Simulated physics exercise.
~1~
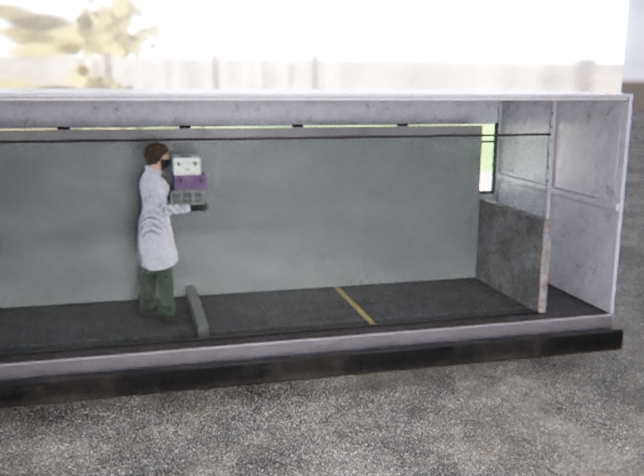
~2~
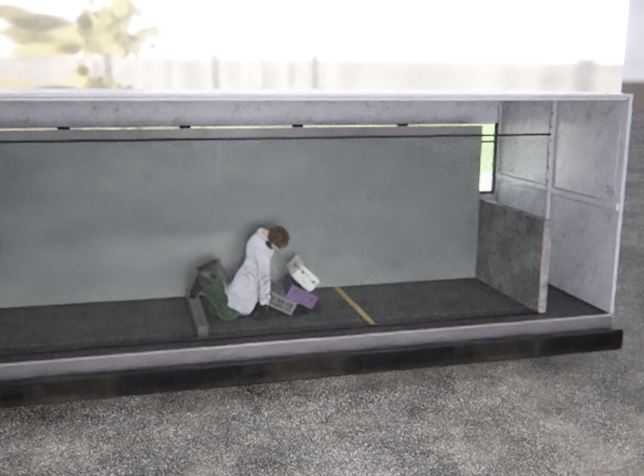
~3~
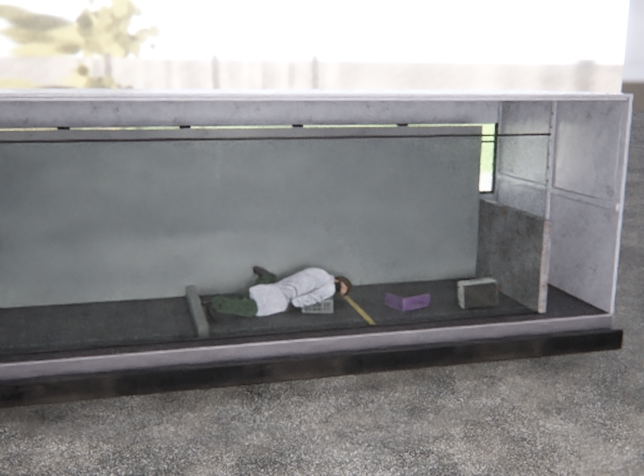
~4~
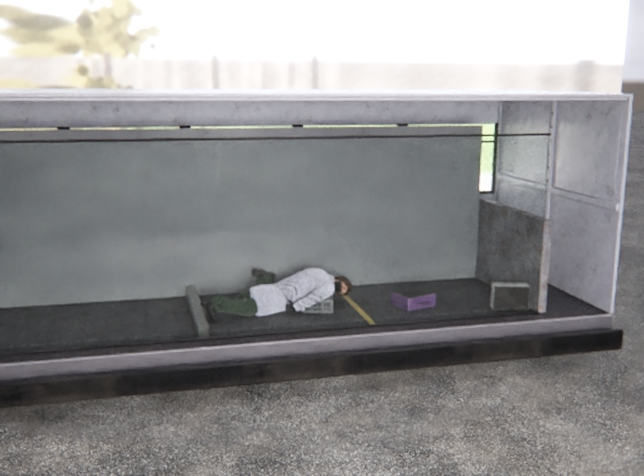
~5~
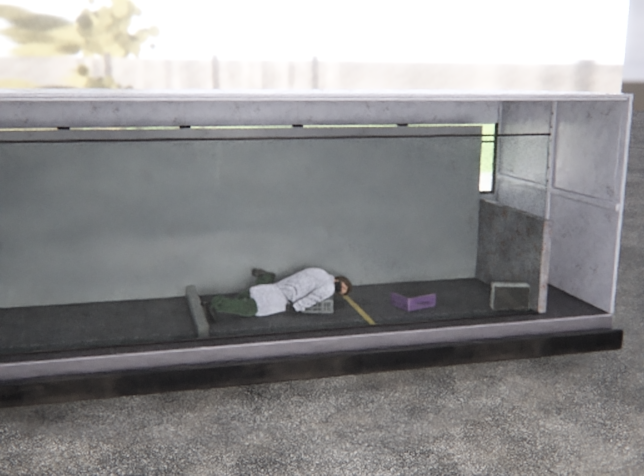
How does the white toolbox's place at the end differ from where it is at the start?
At the start it is on top of the stack in the person's arms, to the left of the yellow line. At the end it lies on the floor well to the right of the line, near the grey partition.
